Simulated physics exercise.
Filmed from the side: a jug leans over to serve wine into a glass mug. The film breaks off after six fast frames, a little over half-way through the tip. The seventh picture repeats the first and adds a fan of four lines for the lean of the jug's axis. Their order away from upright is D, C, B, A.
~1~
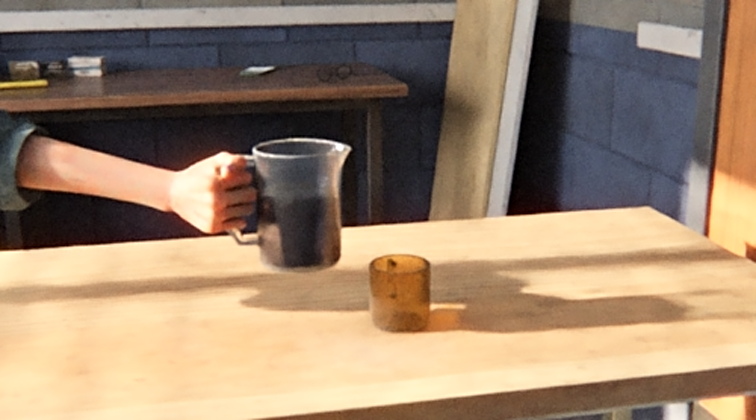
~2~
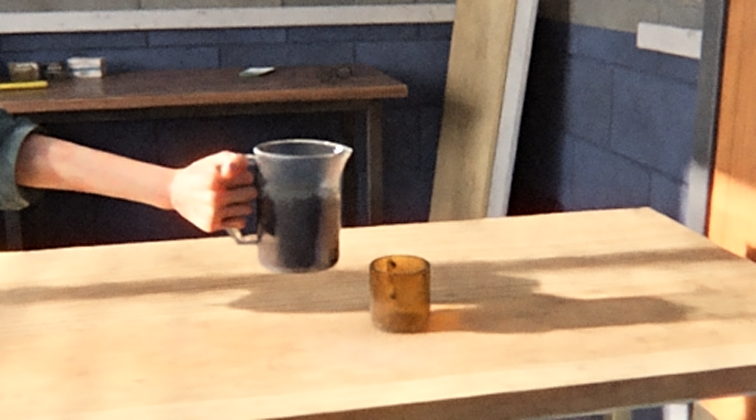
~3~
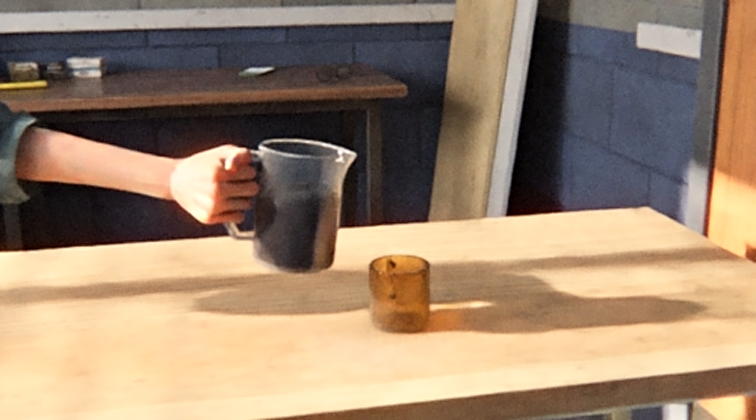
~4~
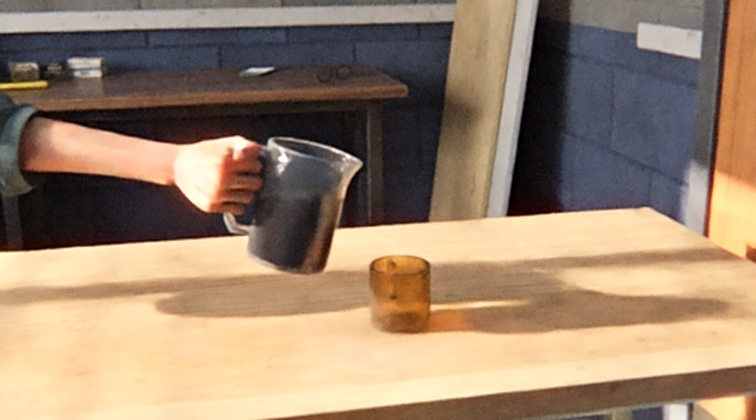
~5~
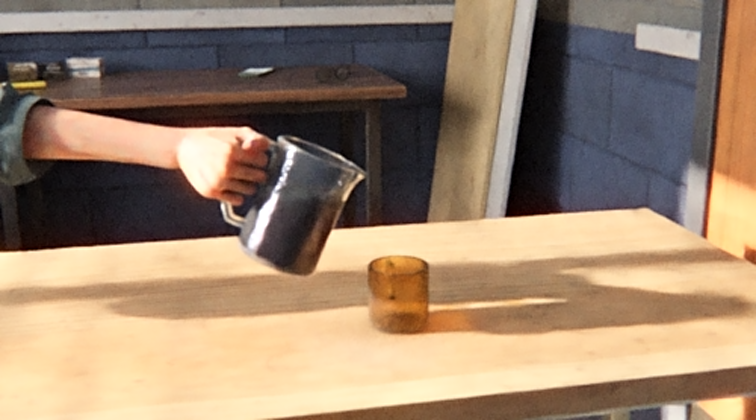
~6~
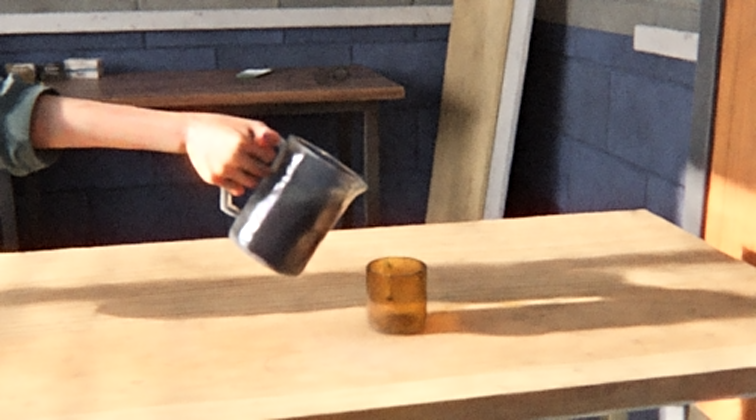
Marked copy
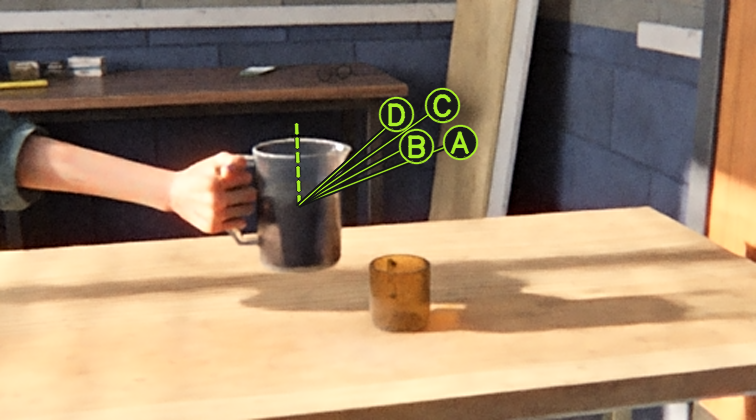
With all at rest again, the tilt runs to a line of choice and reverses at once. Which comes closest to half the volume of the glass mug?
The answer is line B.
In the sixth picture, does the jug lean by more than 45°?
No, it does not.
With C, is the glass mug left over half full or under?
Under.
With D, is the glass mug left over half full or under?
Under half.
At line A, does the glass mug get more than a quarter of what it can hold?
Yes, it does.
On the marked copy, A at (444, 147); B at (399, 150); C at (428, 114); D at (385, 128).
For line A, the glass mug ends with about 74 % of what it can hold; 3 % of the wine is spilt.
For line B, the glass mug ends with about 48 % of what it can hold.
For line C, the glass mug ends with about 25 % of what it can hold.
For line D, the glass mug ends with about 10 % of what it can hold.
